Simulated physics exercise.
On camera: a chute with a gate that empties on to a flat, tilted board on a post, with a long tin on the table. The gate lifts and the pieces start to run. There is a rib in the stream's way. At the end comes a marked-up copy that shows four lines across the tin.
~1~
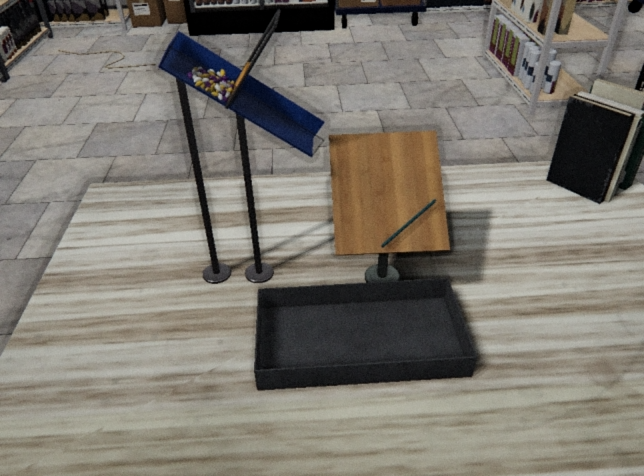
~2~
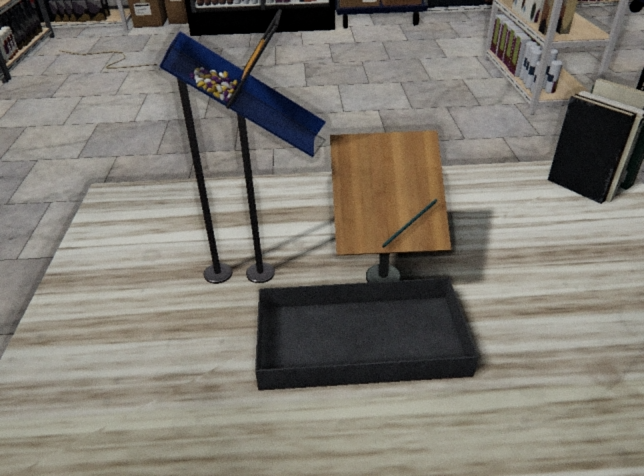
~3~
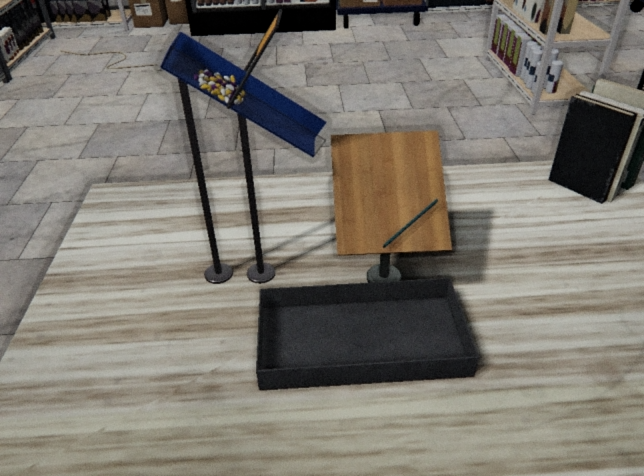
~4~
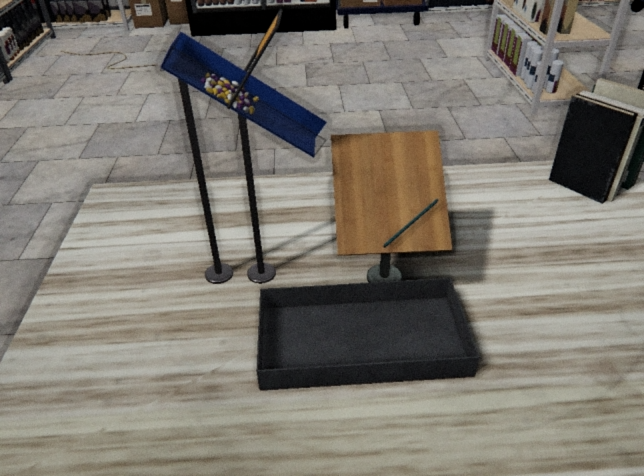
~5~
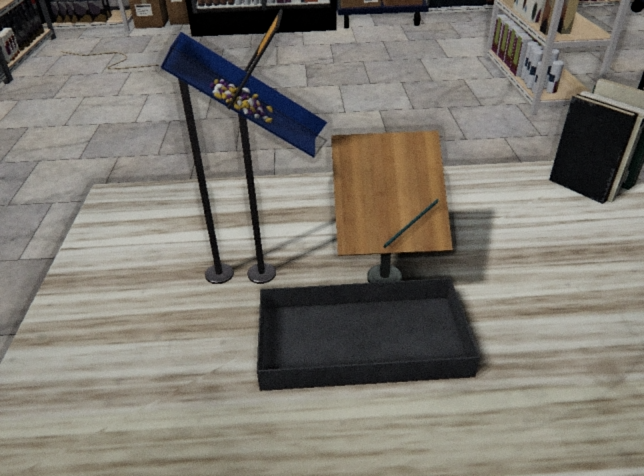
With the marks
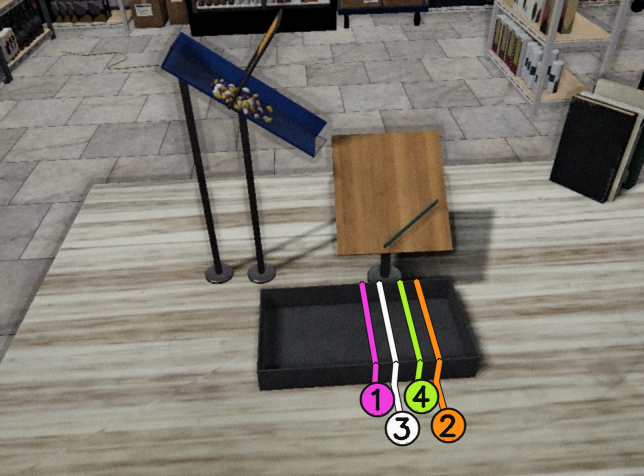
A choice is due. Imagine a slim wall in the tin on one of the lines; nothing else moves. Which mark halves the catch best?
1 is best.
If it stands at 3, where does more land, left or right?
The left side.
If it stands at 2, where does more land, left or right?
More lands on the left.
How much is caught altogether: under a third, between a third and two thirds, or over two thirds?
Over two thirds.
On the marked copy, line 1 crosses the front rim at (375, 364); line 2 crosses the front rim at (439, 360); line 3 crosses the front rim at (395, 362); line 4 crosses the front rim at (420, 361).
If 1 is chosen, of what is caught, about a third on the left of the divider, about two thirds on the right.
If 2 is chosen, of what is caught, all on the left of the divider, none on the right.
If 3 is chosen, of what is caught, nearly all on the left of the divider, a small part on the right.
If 4 is chosen, of what is caught, all on the left of the divider, none on the right.
